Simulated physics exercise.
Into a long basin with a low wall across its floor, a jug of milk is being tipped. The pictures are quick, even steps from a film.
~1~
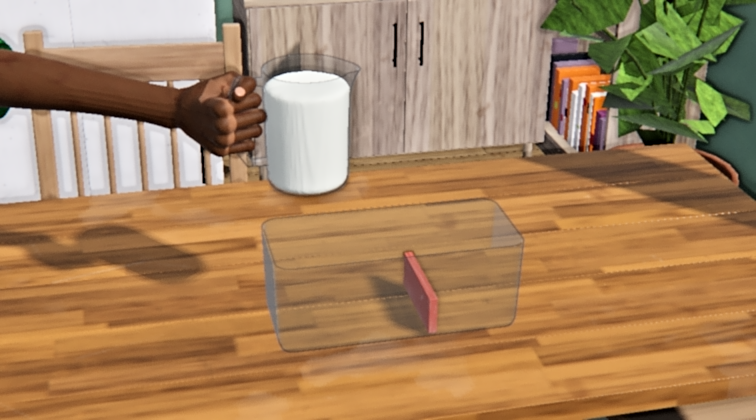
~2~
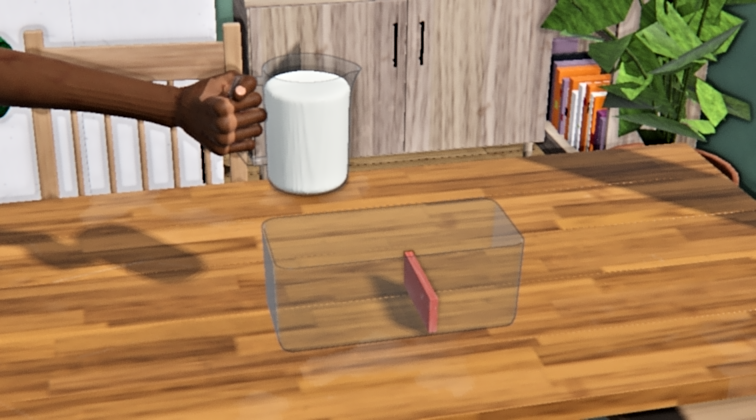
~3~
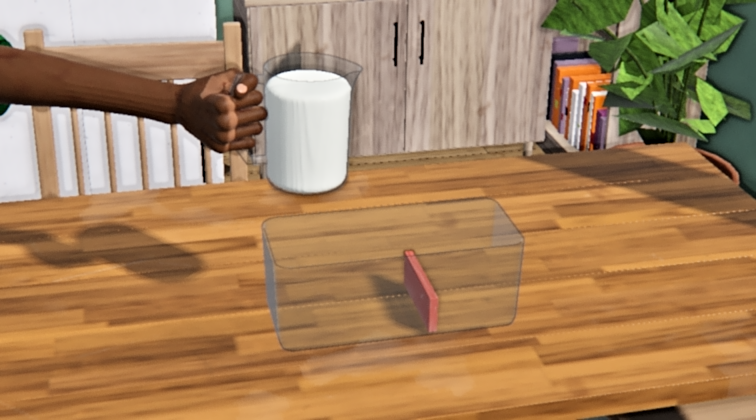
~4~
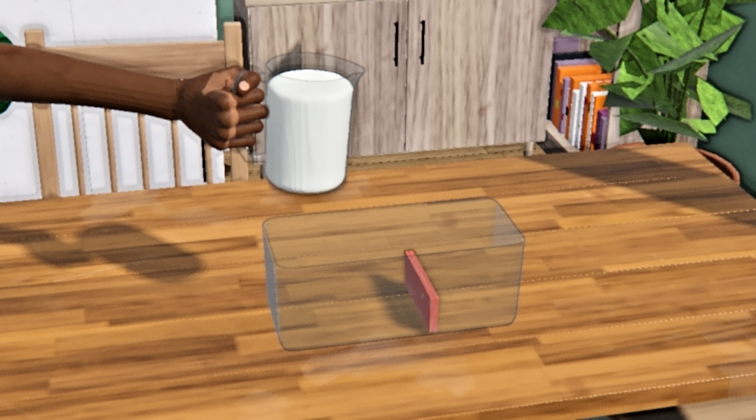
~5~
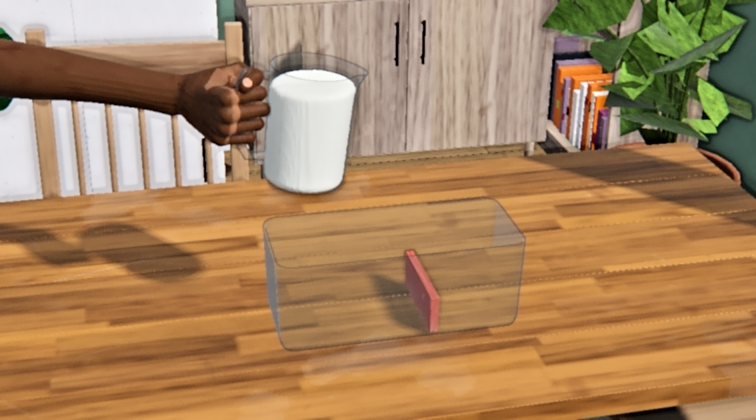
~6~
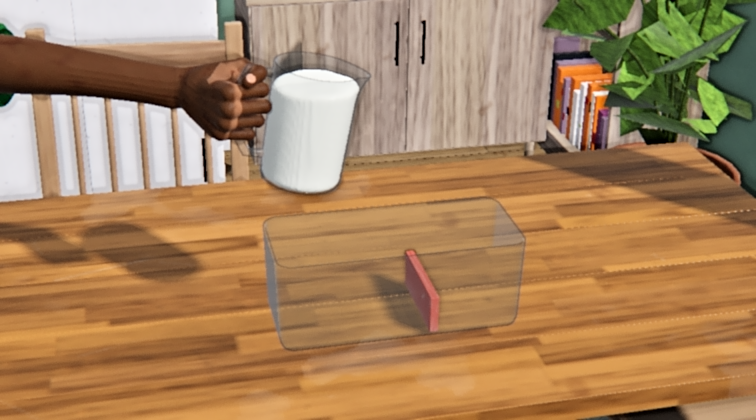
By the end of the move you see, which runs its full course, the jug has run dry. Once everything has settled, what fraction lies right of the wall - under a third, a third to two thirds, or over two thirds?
Short answer, the right side gets past two thirds.
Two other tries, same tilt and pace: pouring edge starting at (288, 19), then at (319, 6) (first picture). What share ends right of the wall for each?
First try 5 %, second try 35 %.
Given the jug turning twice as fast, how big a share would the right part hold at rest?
Close to 80 out of every hundred.
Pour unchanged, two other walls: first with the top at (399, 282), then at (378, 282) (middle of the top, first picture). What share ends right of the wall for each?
95 per cent, then 95 per cent, roughly.
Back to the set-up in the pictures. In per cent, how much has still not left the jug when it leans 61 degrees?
90 per cent, roughly.
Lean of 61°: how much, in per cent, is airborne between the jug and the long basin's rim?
Estimated at 10 per cent or so.
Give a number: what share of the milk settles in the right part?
That works out near 80 in every hundred.
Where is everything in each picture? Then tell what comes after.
It leans 0°; its right rim is at (360, 66); the milk meets the walls at (264, 87) and (347, 81); the long basin's rim runs from (268, 246) to (509, 221); the wall's top is at (420, 276), in the first frame.
It leans 0°; its right rim is at (361, 66); the milk meets the walls at (266, 87) and (348, 81), in the second frame.
It leans 2°; its right rim is at (362, 66); the milk meets the walls at (266, 85) and (349, 81), in the third frame.
It leans 4°; its right rim is at (365, 68); the milk meets the walls at (268, 84) and (351, 81), in the fourth frame.
It leans 6°; its right rim is at (368, 70); the milk meets the walls at (270, 85) and (354, 82), in the fifth frame.
It leans 10°; its right rim is at (371, 74); the milk meets the walls at (272, 86) and (358, 81), in the sixth frame.
A moment on, the jug is tipped part way and 89 per cent is still to pour, 0 is left of the wall and 1 right of it.
Next, the jug is tipped on its side and 48 per cent is still to pour, 1 is left of the wall and 31 right of it.
Then the jug is tipped on its side and 11 per cent is still to pour, 6 is left of the wall and 76 right of it.
Later the jug is tipped on its side and 1 per cent is still to pour, 13 is left of the wall and 84 right of it.
In the end 17 per cent lies left of the wall, 82 right of it and 1 outside.
